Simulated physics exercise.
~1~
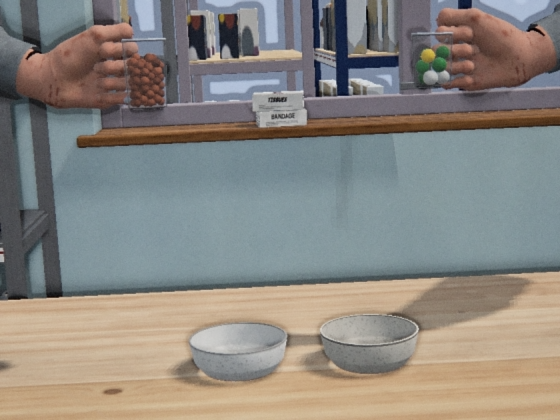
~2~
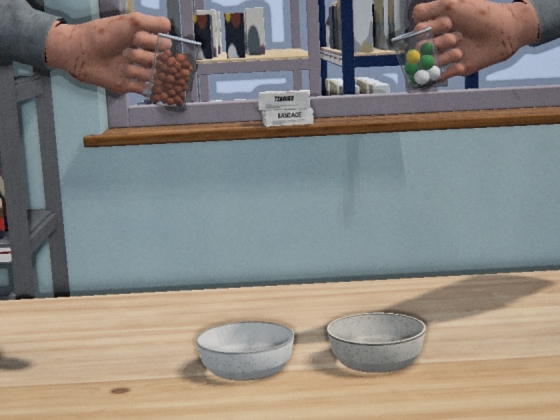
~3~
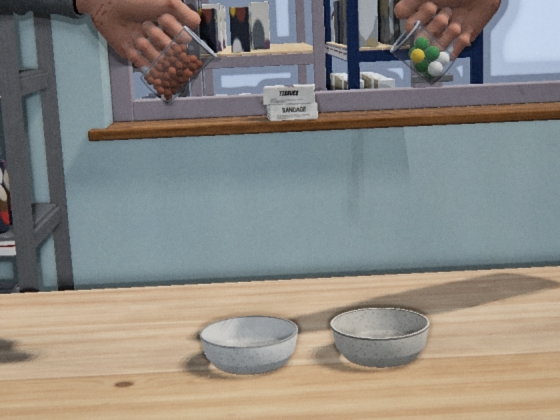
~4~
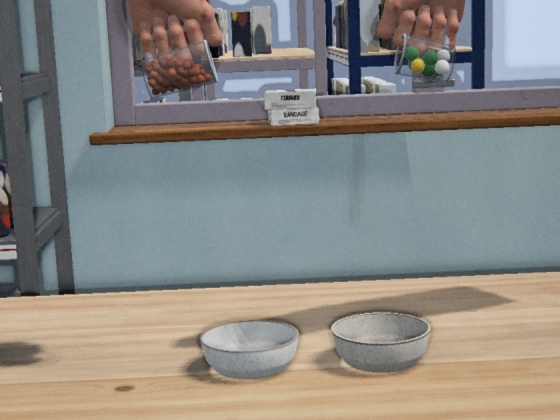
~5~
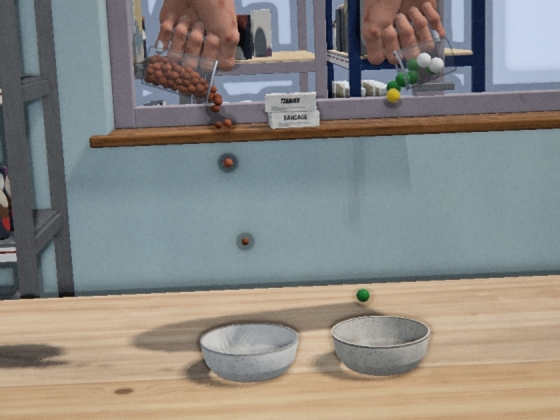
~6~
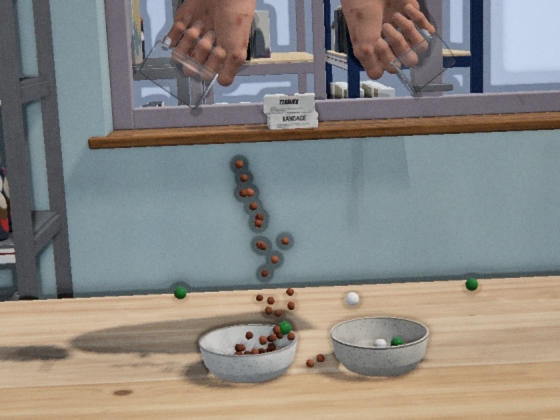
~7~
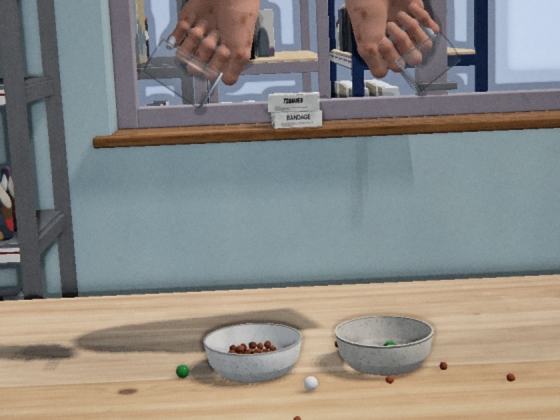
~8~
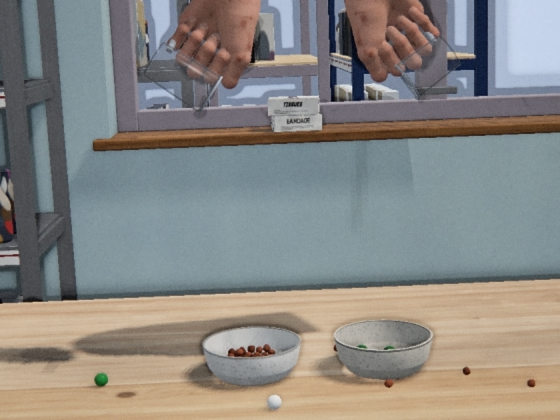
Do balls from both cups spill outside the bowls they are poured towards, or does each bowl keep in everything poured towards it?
Balls from both cups spill outside. The left bowl keeps most of the brown balls but a few end up on the table, and the right bowl also fails to hold all of its larger coloured balls, with a green one and a white one out on the wood.
A pale wooden table stands before a blue wall and a window with shelves behind it, seen from the front by a slightly swaying camera. Two grey speckled bowls sit side by side on the table, while two hands above hold clear cups, the left with small reddish-brown balls and the right with green, white and yellow ones. The hands move inward and tip the cups over. The balls tumble down, some landing in the bowls and others bouncing onto the table. Finally, most brown balls rest in the left bowl, while a green ball, a white ball and a few brown ones lie outside.
